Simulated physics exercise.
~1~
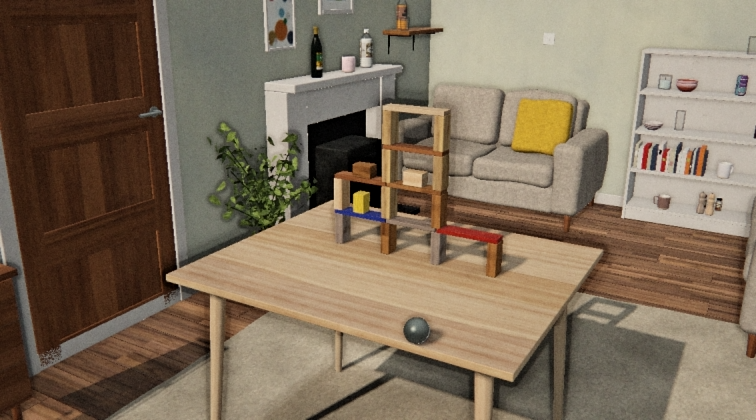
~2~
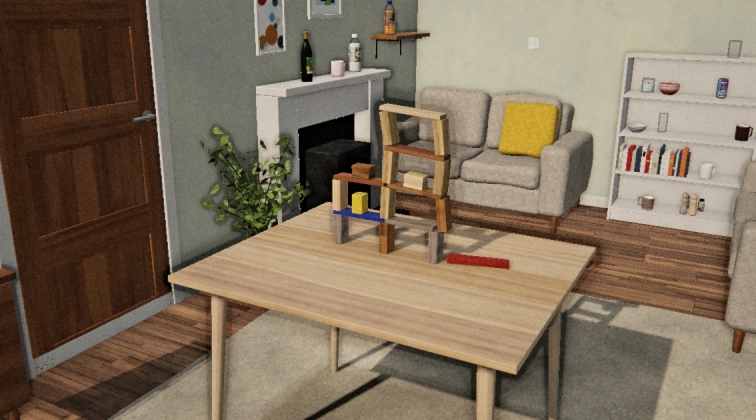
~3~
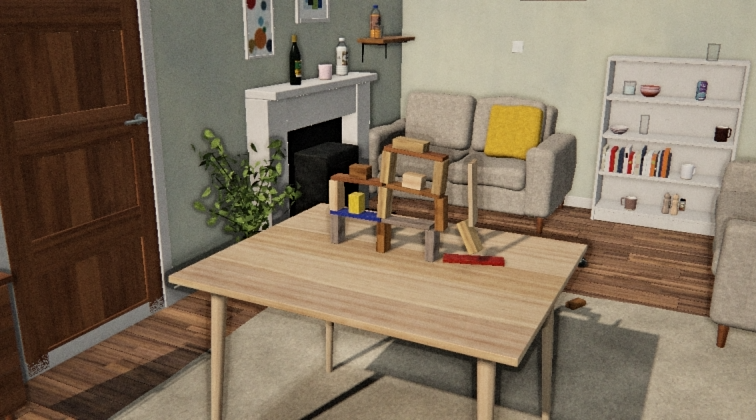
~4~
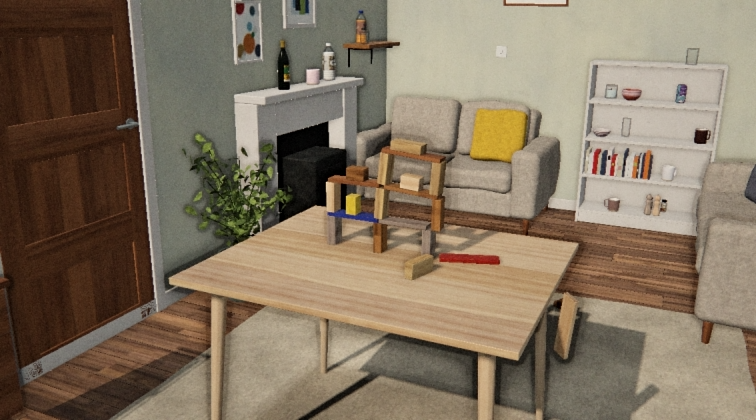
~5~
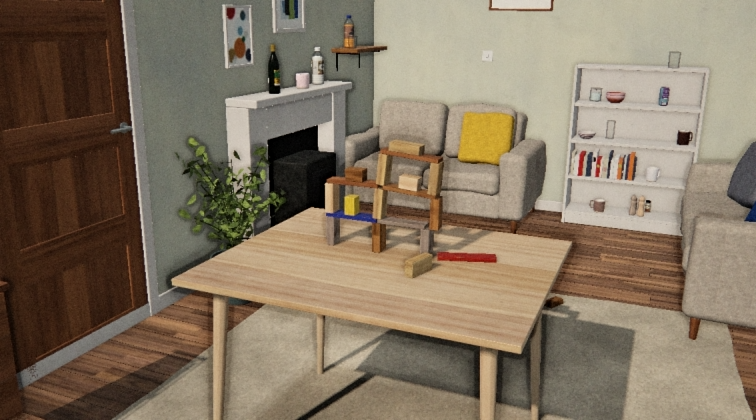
A pale wooden table stands in a living room, seen from slightly above, with a door at left and a fireplace, grey sofa and bookcase behind. On it rises a house of wooden posts and planks, with a blue plank and yellow block at left and a red plank at right, while a dark steel ball sits near the front. The red plank drops flat onto the tabletop as its end post vanishes and the tower's top leans. The upper posts then topple rightward, and one piece comes to lie at the front. Finally the shortened house stands, its blue plank and yellow block still in place.
